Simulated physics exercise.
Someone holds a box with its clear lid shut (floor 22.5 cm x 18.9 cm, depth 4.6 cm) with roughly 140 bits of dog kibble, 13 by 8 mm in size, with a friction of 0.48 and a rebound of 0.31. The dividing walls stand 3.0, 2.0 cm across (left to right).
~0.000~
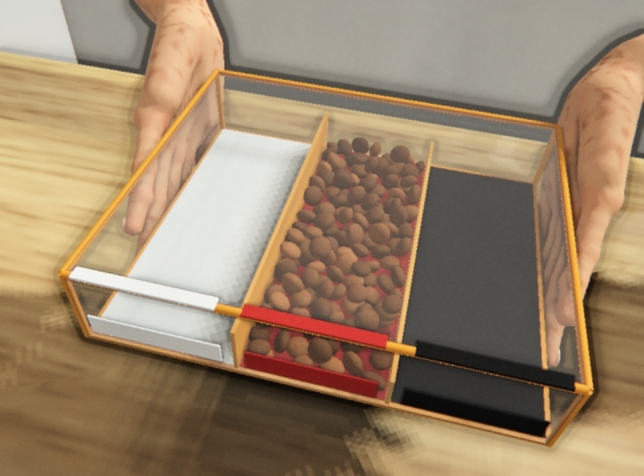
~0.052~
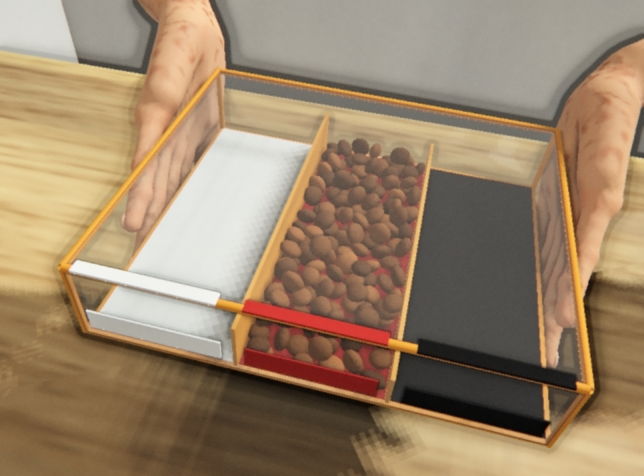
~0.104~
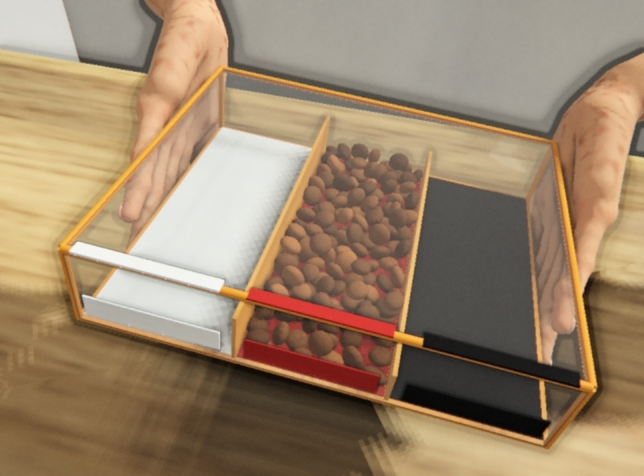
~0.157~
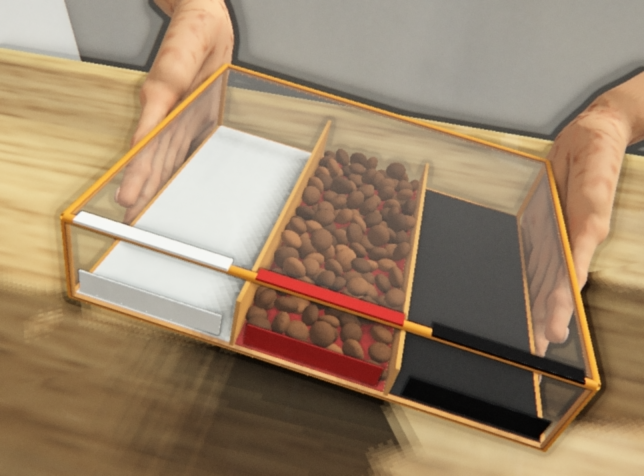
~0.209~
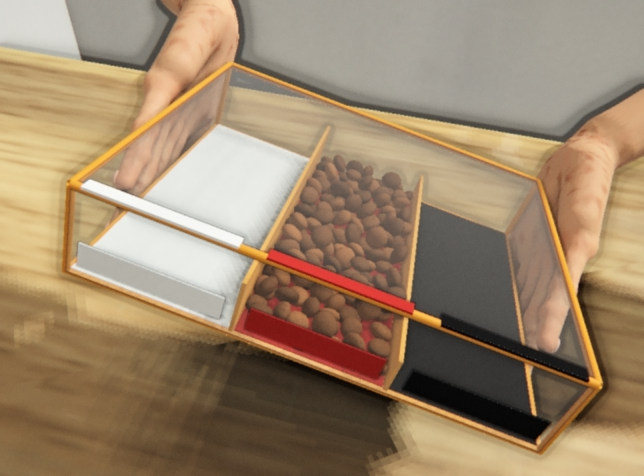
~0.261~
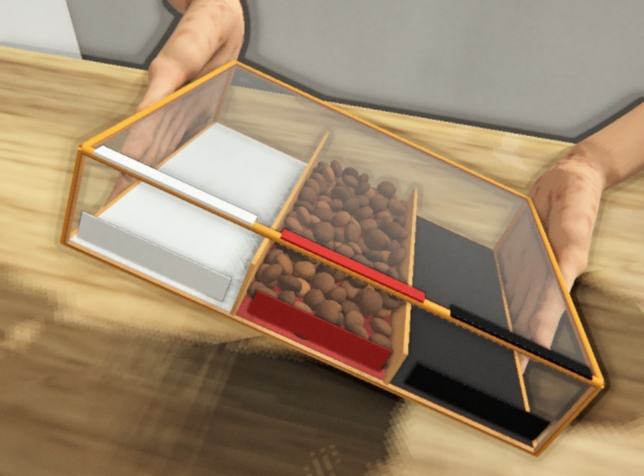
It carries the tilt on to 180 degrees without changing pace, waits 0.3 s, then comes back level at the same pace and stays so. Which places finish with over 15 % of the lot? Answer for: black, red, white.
In the black compartment: Over; in the red compartment: Over; in the white compartment: Under.
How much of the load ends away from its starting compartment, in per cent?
Roughly 75 per cent.
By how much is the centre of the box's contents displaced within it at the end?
Roughly 9.0 cm.
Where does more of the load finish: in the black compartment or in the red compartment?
The larger share is in the black compartment.
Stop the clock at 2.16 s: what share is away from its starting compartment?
Some 65 per cent.
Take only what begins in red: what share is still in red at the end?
Roughly 30 per cent.
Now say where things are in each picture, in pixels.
The first frame shows box at (308, 335); tilt 0 degrees; red 100 %.
The second frame shows box at (310, 332); tilt 1 degrees.
The third frame shows box at (314, 322); tilt 5 degrees; low side back right.
The fourth frame shows box at (322, 308); tilt 12 degrees; low side back right.
The fifth frame shows box at (331, 293); tilt 18 degrees; low side back right.
The sixth frame shows box at (341, 278); tilt 24 degrees; low side back right; red 100 %. It turns about 120 degrees a second.
After 1.30 s, tilt 148 degrees; black 65 %, red 35 %; middle of all pieces near (231, 323).
After 2.16 s, tilt 160 degrees; black 65 %, red 35 %; middle of all pieces near (221, 311).
After 2.95 s, tilt 66 degrees; black 75 %, red 25 %; middle of all pieces near (387, 284).
After 3.71 s, tilt 0 degrees; black 75 %, red 25 %; middle of all pieces near (469, 174).
In the end, at 4.1 s, black 75 %, red 25 %, white 0 %.
